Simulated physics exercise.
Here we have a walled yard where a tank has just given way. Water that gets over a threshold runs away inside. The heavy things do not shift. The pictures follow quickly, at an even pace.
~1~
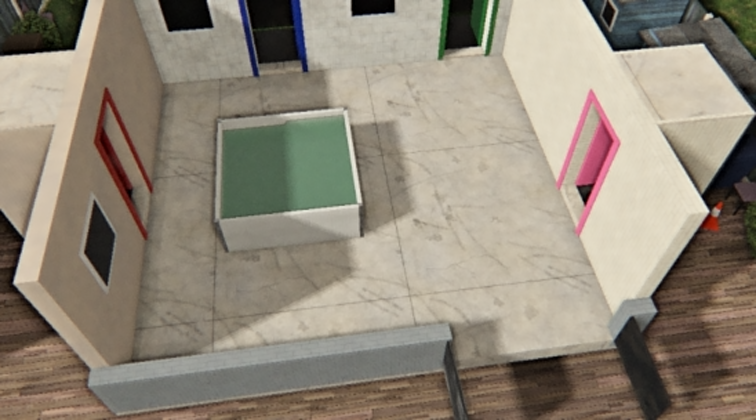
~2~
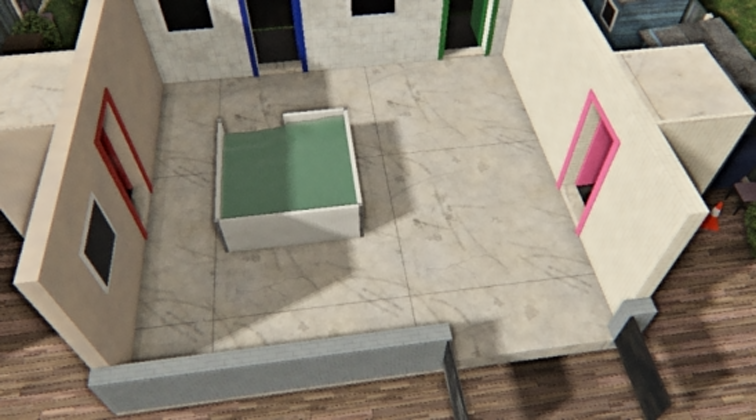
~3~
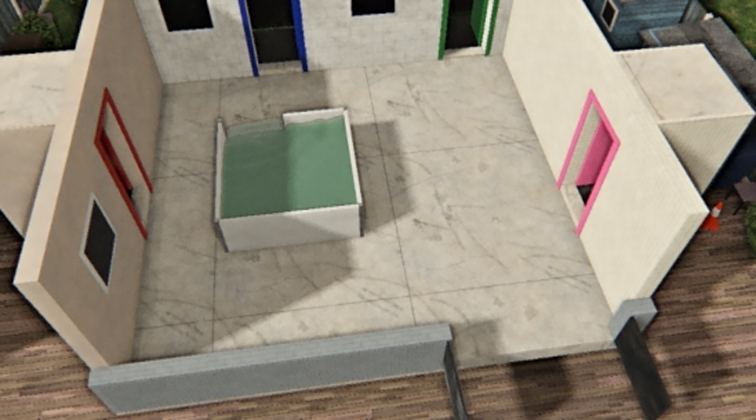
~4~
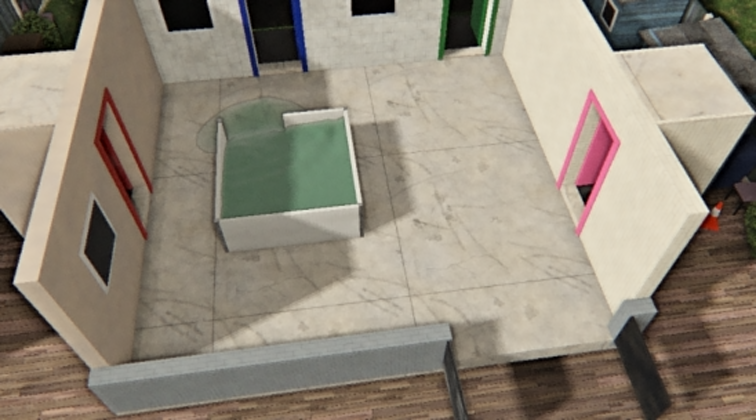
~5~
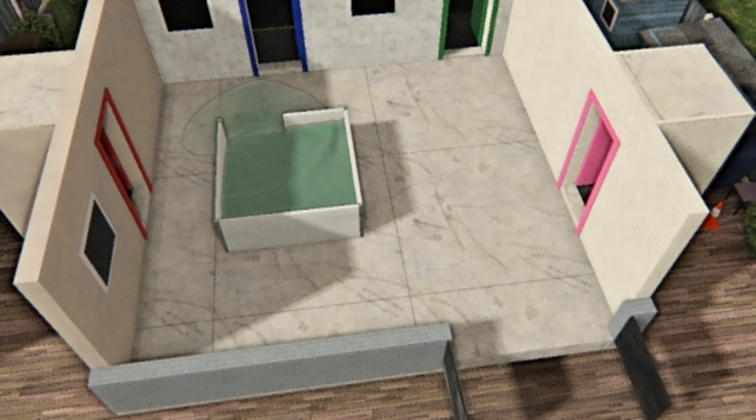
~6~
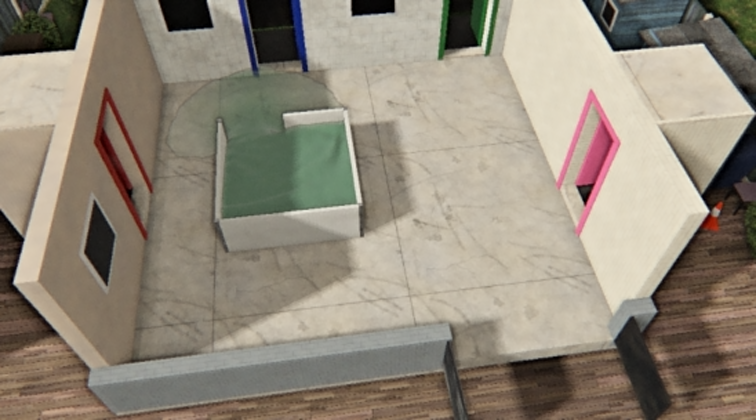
Green water pours through a gap in the tank's far side and spreads across the pale floor.
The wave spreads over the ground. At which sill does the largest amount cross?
The blue door.
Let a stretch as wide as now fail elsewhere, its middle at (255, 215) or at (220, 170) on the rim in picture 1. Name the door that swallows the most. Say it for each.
First the green door, then the red door.
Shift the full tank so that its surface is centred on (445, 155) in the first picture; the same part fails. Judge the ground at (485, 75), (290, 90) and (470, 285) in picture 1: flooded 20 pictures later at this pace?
In that order: Awash, wet, no water.
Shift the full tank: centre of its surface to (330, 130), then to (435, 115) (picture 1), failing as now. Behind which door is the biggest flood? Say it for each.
First the blue one, then the green-painted one.
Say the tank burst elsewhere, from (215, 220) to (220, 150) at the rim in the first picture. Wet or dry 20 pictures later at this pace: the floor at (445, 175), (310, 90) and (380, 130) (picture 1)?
One after the other: Not flooded, awash, clear.
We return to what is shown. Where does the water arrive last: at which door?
Last comes the pink one.
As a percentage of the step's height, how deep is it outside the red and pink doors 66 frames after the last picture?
Near 20 and 40 in a hundred.
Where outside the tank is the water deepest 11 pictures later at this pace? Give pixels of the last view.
Close to (218, 79).
A moment on, water covers 15 % of the floor; blue door some in, red door not reached, pink door not reached, green door not reached.
Next, water covers 20 % of the floor; blue door a lot in, red door not reached, pink door not reached, green door not reached.
Then, water covers 40 % of the floor; blue door a lot in, red door wet at the sill, nothing in, pink door not reached, green door wet at the sill, nothing in.
Later, water covers 70 % of the floor; blue door a lot in, red door wet at the sill, nothing in, pink door wet at the sill, nothing in, green door a trickle in.
In the end, water covers 95 % of the floor; blue door a lot in, red door wet at the sill, nothing in, pink door wet at the sill, nothing in, green door some in; the blue door has let in the most.
